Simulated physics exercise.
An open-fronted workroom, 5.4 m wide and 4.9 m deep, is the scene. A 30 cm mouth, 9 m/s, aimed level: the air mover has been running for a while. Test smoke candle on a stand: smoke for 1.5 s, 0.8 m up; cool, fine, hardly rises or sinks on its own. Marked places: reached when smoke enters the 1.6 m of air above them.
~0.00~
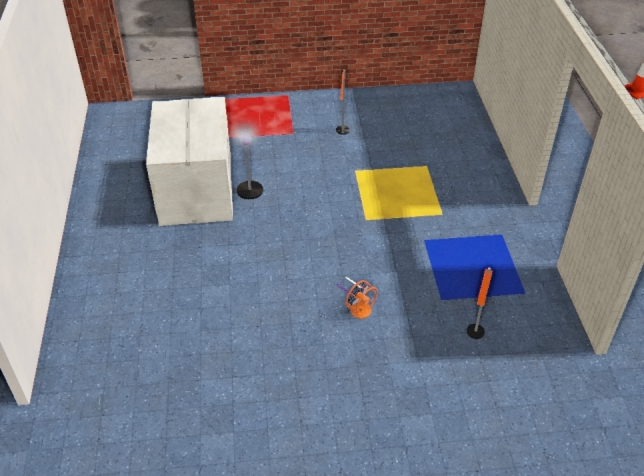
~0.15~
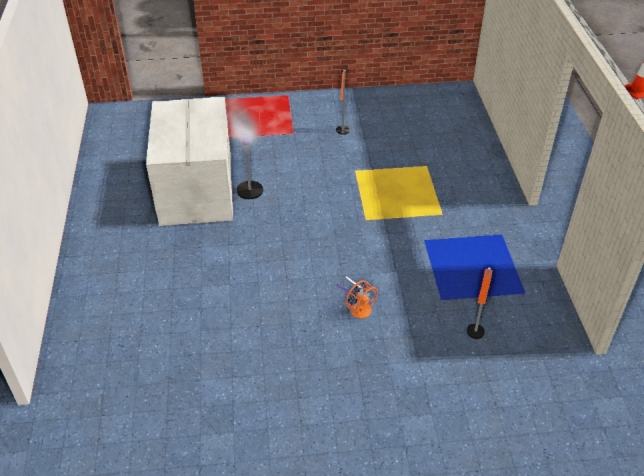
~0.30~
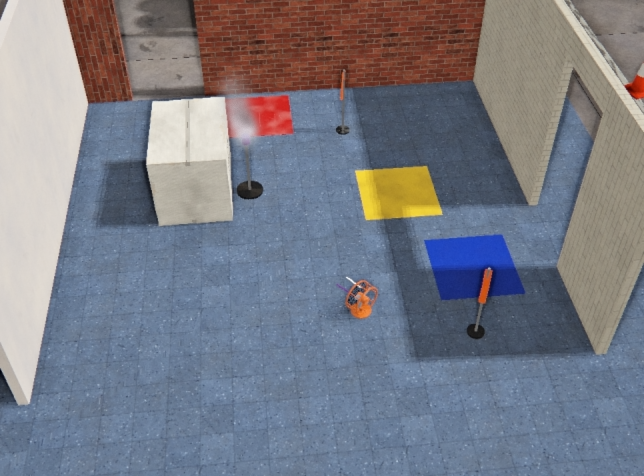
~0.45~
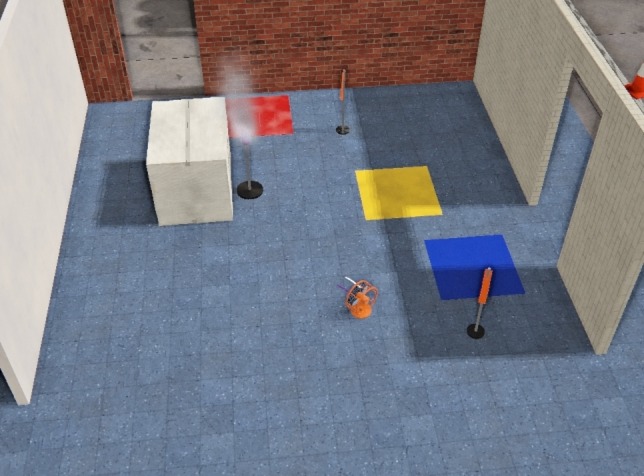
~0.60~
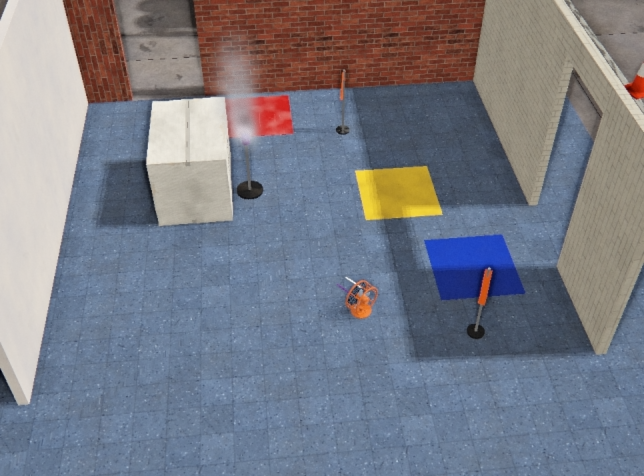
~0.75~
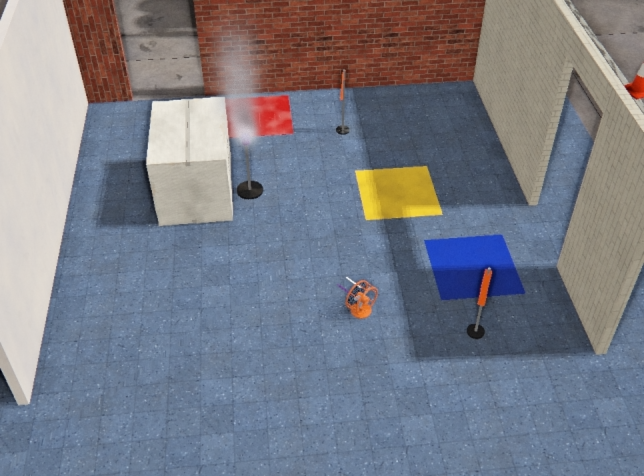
A large pale box stood on a blue tiled floor near red, yellow and blue squares, while whitish smoke from a dark-based stand beside it rose in a growing plume, leaning slightly left.
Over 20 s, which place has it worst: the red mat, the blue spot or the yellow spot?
The red one.
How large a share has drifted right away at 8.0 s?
About 60 %.
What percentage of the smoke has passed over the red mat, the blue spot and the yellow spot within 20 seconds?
Roughly 50 per cent red, 2 per cent blue, 0 per cent yellow.
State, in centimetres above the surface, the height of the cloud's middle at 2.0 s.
Roughly 160 cm up.
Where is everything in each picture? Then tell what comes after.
In the first picture, the smoke is thickest near (245, 134), the test smoke candle on a stand stands at (246, 146) and the air mover is at (362, 298).
In the second picture, the smoke is thickest near (242, 126) and reaches out to (233, 107), the blue spot is centred on (473, 266), the red mat is centred on (258, 116) and the yellow spot is centred on (398, 192).
In the third picture, the smoke is thickest near (241, 121) and reaches out to (232, 89), a ribbon ends at (482, 303) and a ribbon ends at (342, 99).
In the fourth picture, the smoke is thickest near (240, 112) and reaches out to (230, 69) and the top of a large carton is at (187, 129).
In the fifth picture, the smoke is thickest near (241, 104) and reaches out to (232, 54).
In the sixth picture, the smoke is thickest near (241, 97) and reaches out to (231, 39), a ribbon ends at (481, 305) and a ribbon ends at (342, 99).
By 2.0 s, 0 % is gone from the area; 0 % has passed over the blue spot, 24 % over the red mat and 0 % over the yellow spot, and the middle of the rest is near (241, 29).
By 4.0 s, 12 % is gone from the area; 0 % has passed over the blue spot, 45 % over the red mat and 0 % over the yellow spot.
By 8.0 s, 57 % is gone from the area; 0 % has passed over the blue spot, 50 % over the red mat and 0 % over the yellow spot.
By 20.0 s, 88 % is gone from the area; 2 % has passed over the blue spot, 53 % over the red mat and 0 % over the yellow spot.
